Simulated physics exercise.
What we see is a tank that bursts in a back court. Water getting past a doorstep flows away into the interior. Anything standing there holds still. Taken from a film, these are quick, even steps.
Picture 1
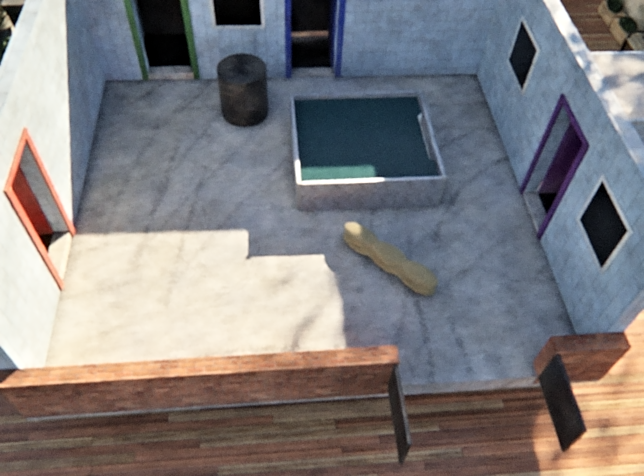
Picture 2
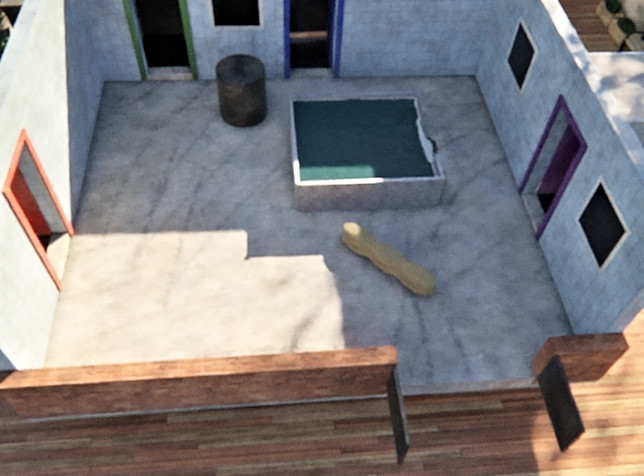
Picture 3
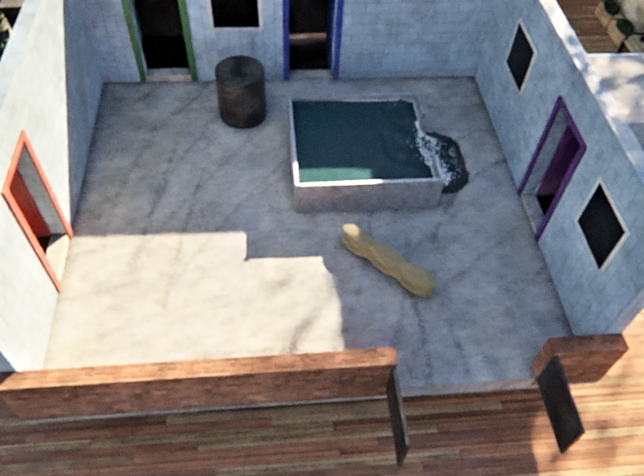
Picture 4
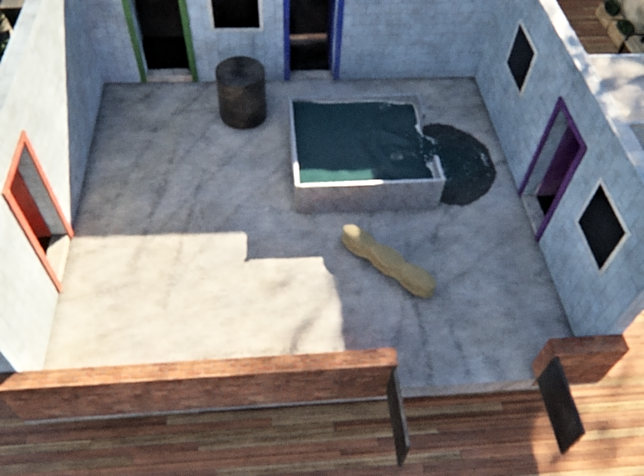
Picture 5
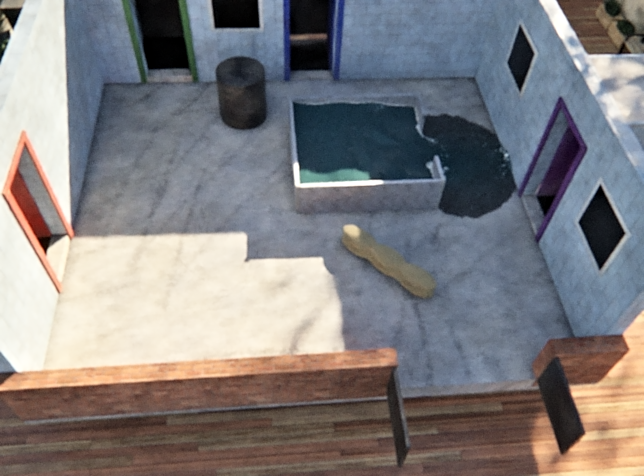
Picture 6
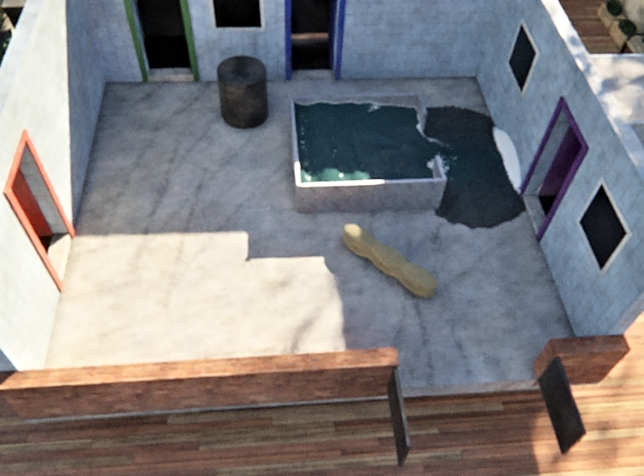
In a back court, water bursts from a tank's right side and spreads rightward.
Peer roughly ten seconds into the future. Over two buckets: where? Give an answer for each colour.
In order: Red door: Within two buckets, blue door: Exceeds two buckets, purple door: Exceeds two buckets, green door: Within two buckets.
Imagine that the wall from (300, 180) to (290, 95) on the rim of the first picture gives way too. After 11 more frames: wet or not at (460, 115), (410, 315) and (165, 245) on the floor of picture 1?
Sequence: Spared / spared / wetted.
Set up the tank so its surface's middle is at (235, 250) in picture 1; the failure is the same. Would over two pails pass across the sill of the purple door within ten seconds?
Briefly, purple remains below.
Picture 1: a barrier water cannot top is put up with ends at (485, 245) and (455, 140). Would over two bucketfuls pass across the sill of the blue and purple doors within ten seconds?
Log: Blue - safe; purple - safe.
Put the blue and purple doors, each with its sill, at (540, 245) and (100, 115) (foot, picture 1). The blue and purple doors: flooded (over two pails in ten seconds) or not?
Result - blue door: Crosses the limit; purple door: Remains below the limit.
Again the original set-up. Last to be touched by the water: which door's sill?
That is the one in red.
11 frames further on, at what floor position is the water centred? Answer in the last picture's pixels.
I'd put it at around (403, 165).
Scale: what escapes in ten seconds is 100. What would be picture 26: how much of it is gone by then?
Close to 20 per cent, I'd say.
A moment on, water covers 10 % of the floor; the red door not reached, the blue door not reached, the purple door under two buckets in, the green door not reached.
Next, water covers 15 % of the floor; the red door not reached, the blue door not reached, the purple door over two buckets in, the green door not reached.
Then, water covers 30 % of the floor; the red door not reached, the blue door wet at the sill, nothing in, the purple door far over two buckets in, the green door not reached.
Later, water covers 55 % of the floor; the red door not reached, the blue door wet at the sill, nothing in, the purple door far over two buckets in, the green door wet at the sill, nothing in.
In the end, water covers 90 % of the floor; the red door wet at the sill, nothing in, the blue door over two buckets in, the purple door far over two buckets in, the green door wet at the sill, nothing in.
